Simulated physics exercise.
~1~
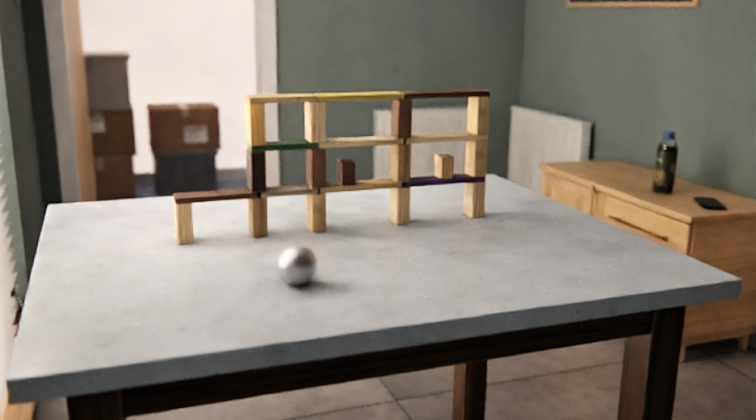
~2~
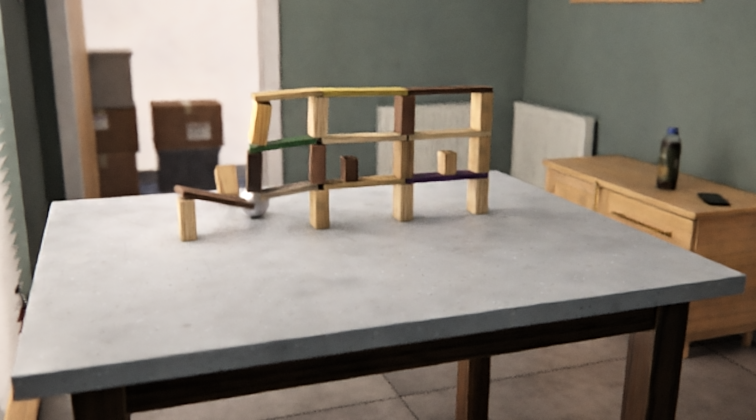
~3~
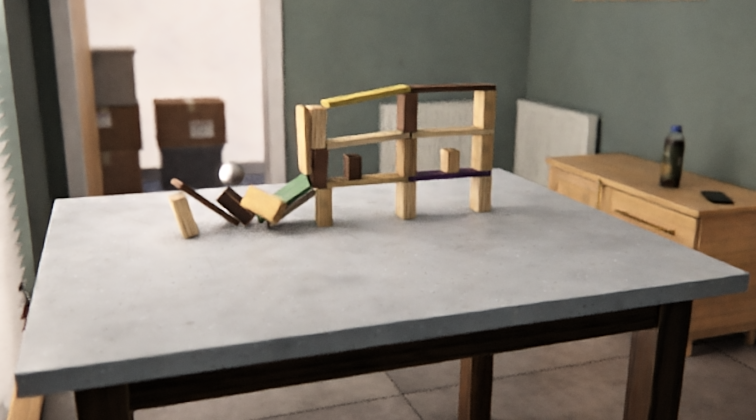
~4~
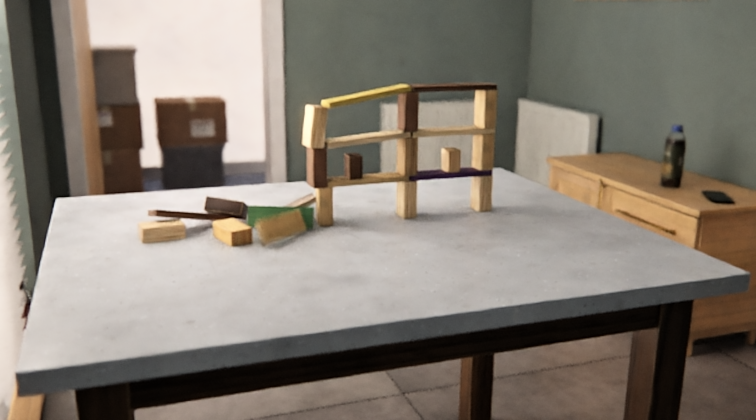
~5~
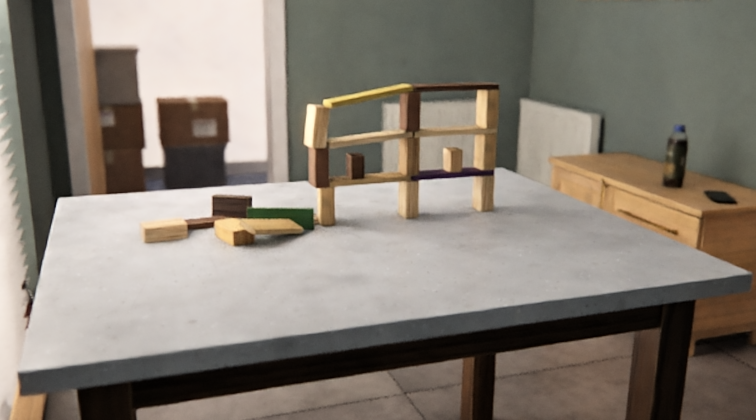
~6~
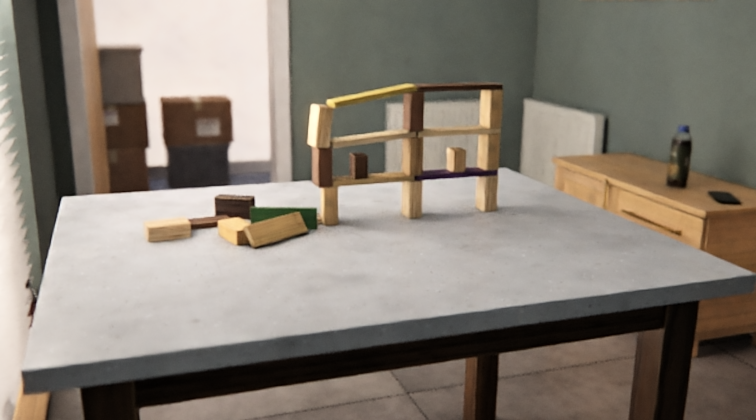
On a grey table in a room with green walls, a silver ball rolled into the left side of a wooden block structure, knocking down several posts and the green plank into a heap, while the yellow plank tilted and the right side stayed standing.
